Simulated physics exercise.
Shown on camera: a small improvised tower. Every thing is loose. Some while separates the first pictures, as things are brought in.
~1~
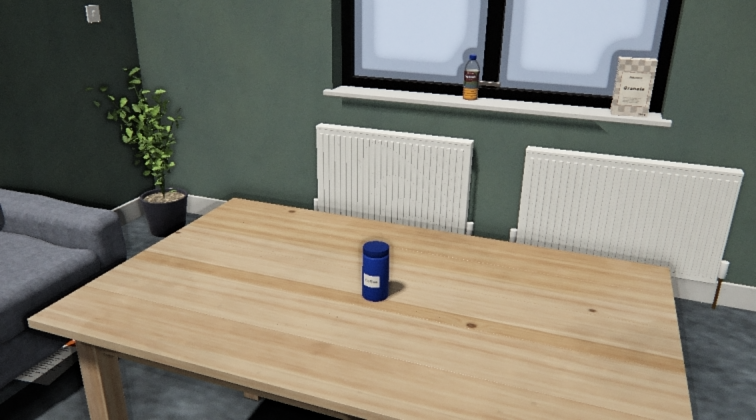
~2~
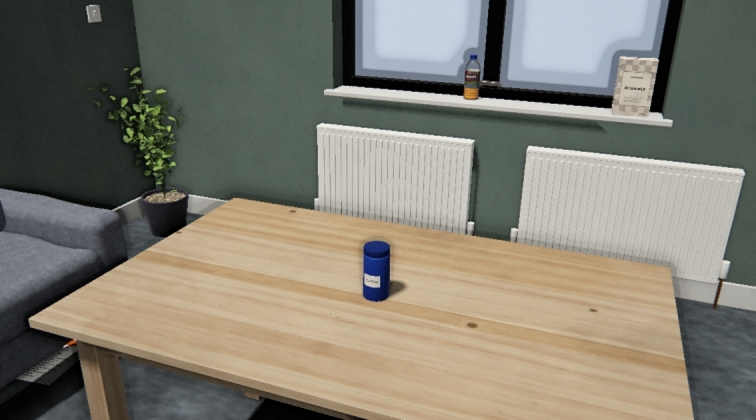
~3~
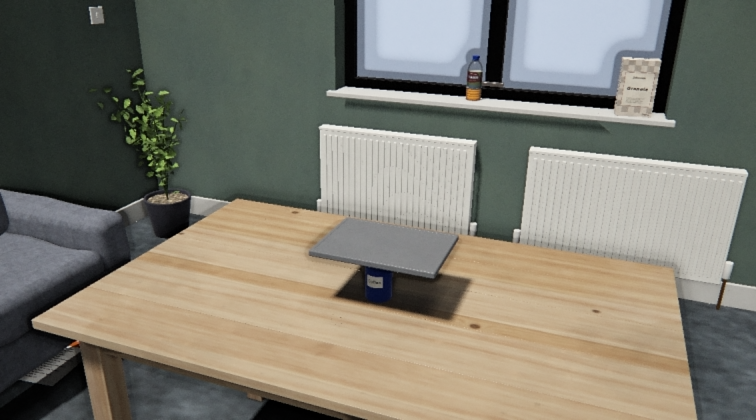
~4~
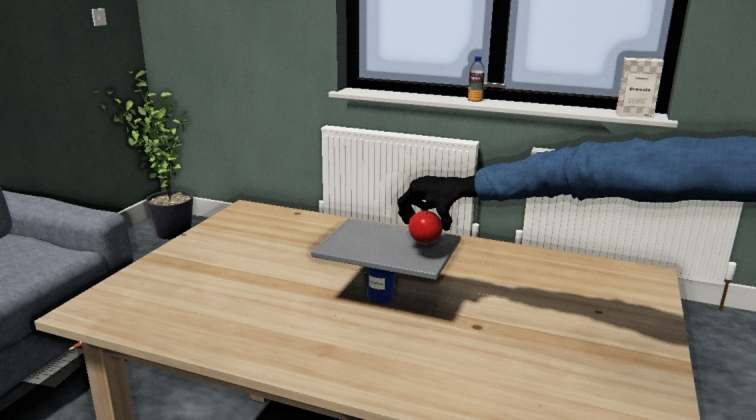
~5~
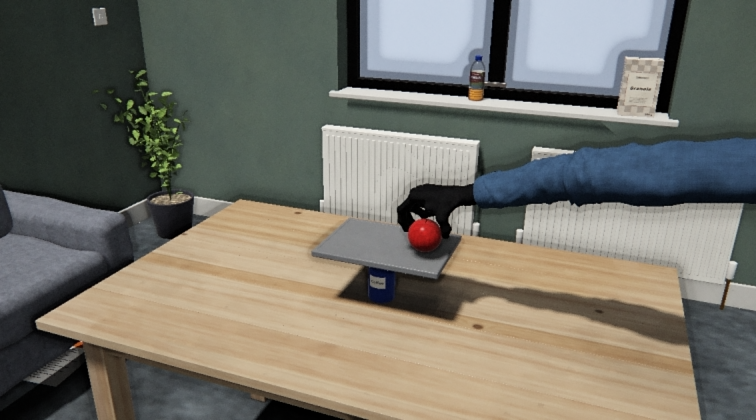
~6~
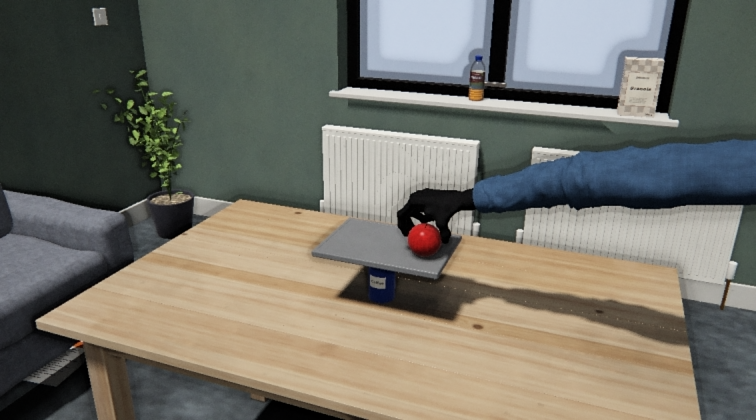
At first, a blue jar stands alone on a wooden table, and then a flat grey board rests on top of it. A black-gloved hand in a blue sleeve, reaching in from the right, holds a red apple above the board's right side, then lowers it slightly onto the surface, still gripping it.
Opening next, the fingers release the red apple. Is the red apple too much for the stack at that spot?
Yes, the stack fails.
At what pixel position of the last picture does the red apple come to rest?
Somewhere around (442, 304) in the last picture.
Then, 0.40 s later than the last frame, red apple now fallen; grey lid on its side.
Then, 0.90 s later than the last frame, grey lid on its side.
When it is over, fallen, red apple and grey lid; blue jar as before. End places, in pixels of the last picture, red apple near (442, 304). The stack loses its balance.
